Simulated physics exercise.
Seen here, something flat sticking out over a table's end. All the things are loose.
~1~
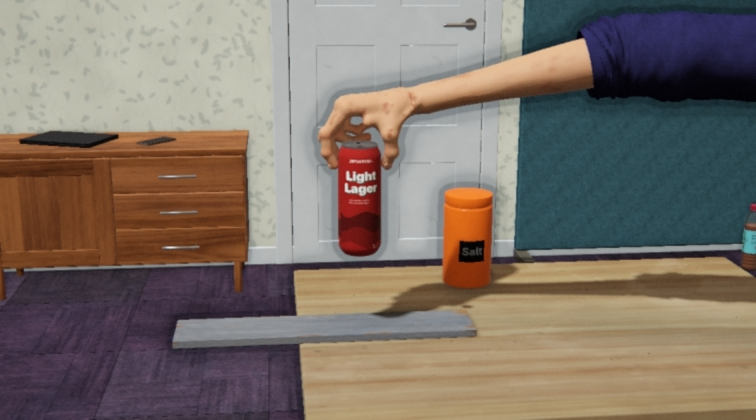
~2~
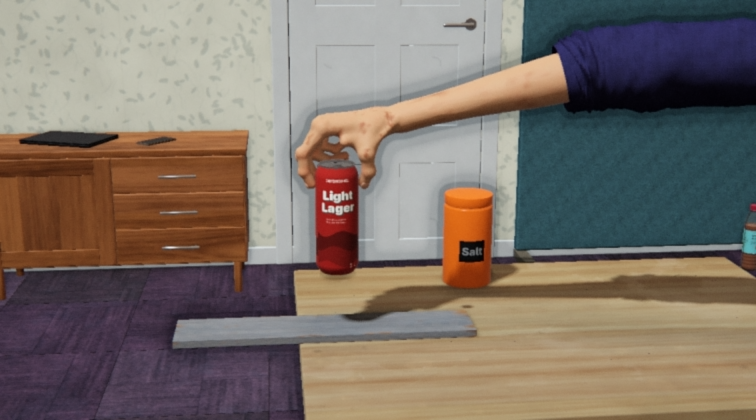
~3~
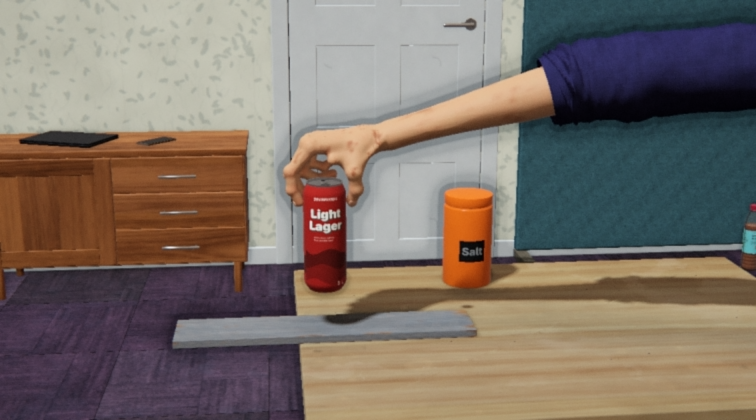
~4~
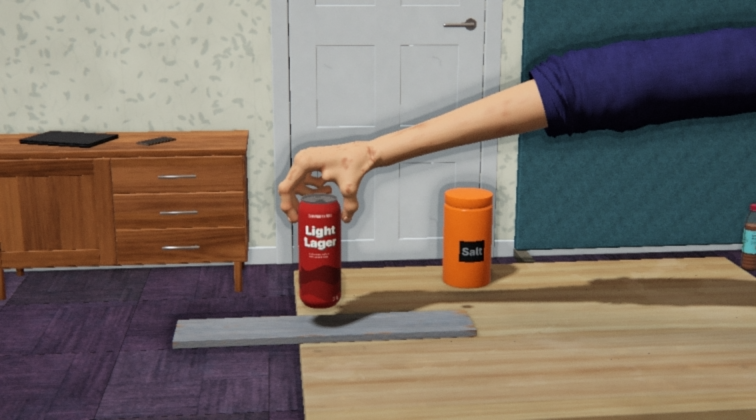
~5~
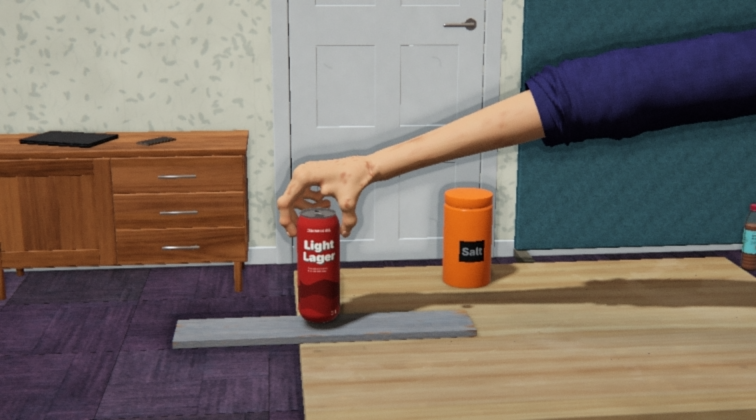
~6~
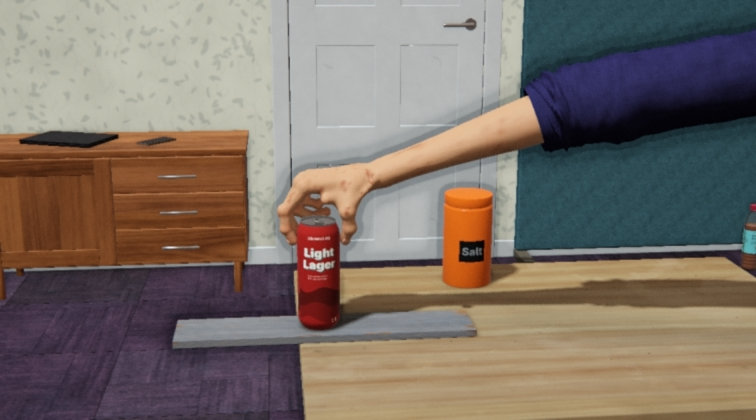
The clip opens with a hand holding a red can above a wooden table, left of an orange jar, with a flat grey board jutting past the table's left end. The hand moves the can left and lowers it until it stands on the board, fingers still around its top.
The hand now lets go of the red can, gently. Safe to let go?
The board keeps its balance.
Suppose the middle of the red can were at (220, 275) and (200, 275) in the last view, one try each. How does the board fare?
First try: It comes down; second try: It tips off the edge.
Then, 0.60 s on from there, no change.
Then, 1.40 s on from there, red can resting near (319, 273).
In the end, all 3 unmoved. At the end, from the last picture's camera, red can near (319, 273). The board stays on the table.
